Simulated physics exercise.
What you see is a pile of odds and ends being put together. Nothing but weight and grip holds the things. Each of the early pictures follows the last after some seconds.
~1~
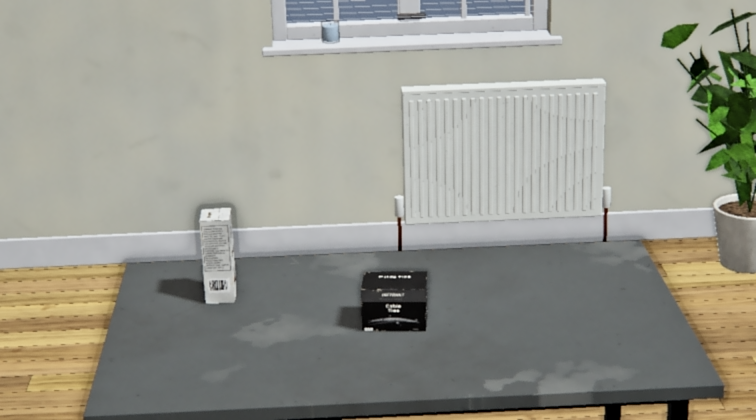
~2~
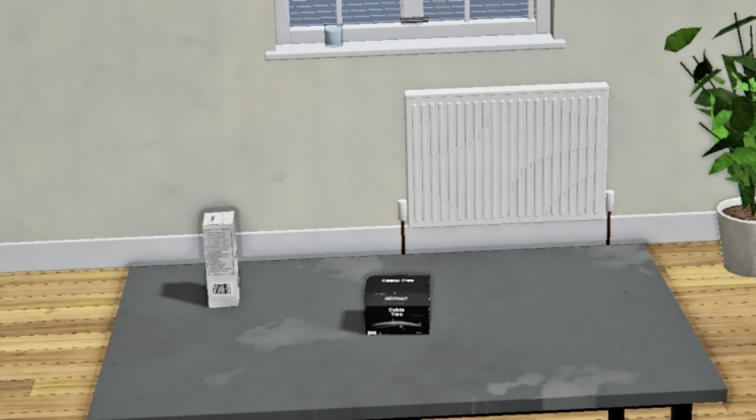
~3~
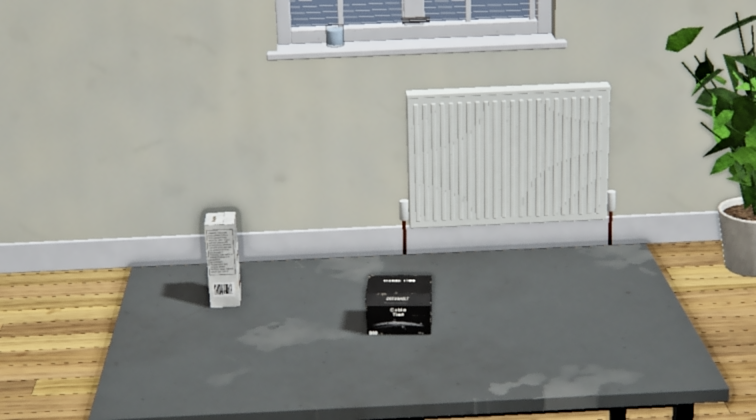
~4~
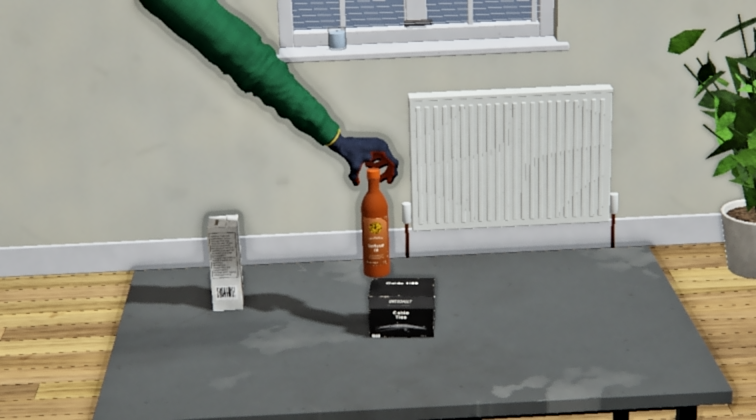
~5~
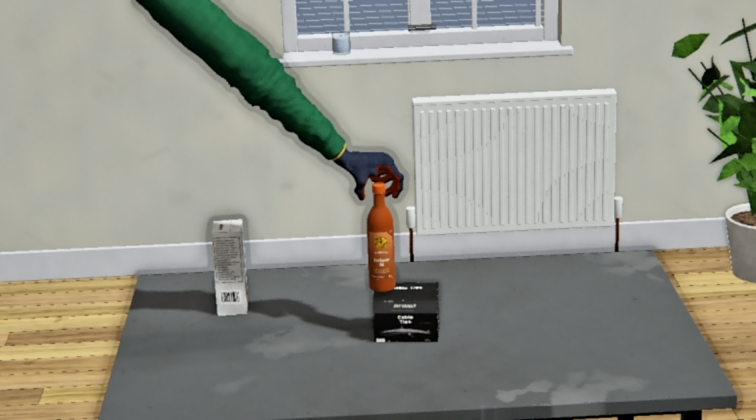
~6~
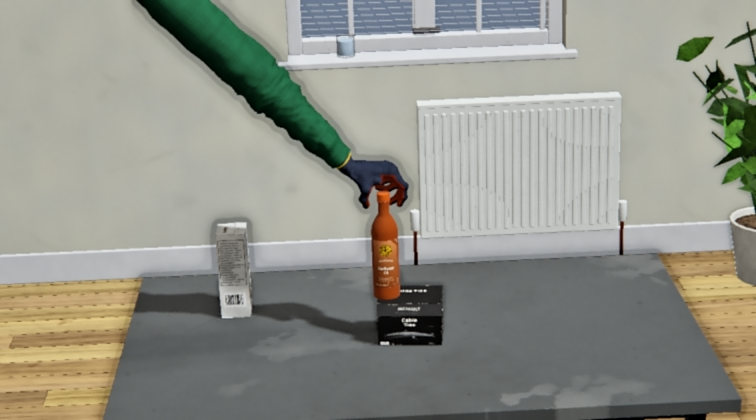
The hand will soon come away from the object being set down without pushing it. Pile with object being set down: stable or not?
I expect the pile to stay intact.
Then, 0.50 s past the last view, nothing moves.
Then, 1.30 s past the last view, orange bottle resting near (384, 245).
Finally, all 3 still in place. Final places as the last picture's camera would see them, orange bottle near (384, 245). The pile holds.
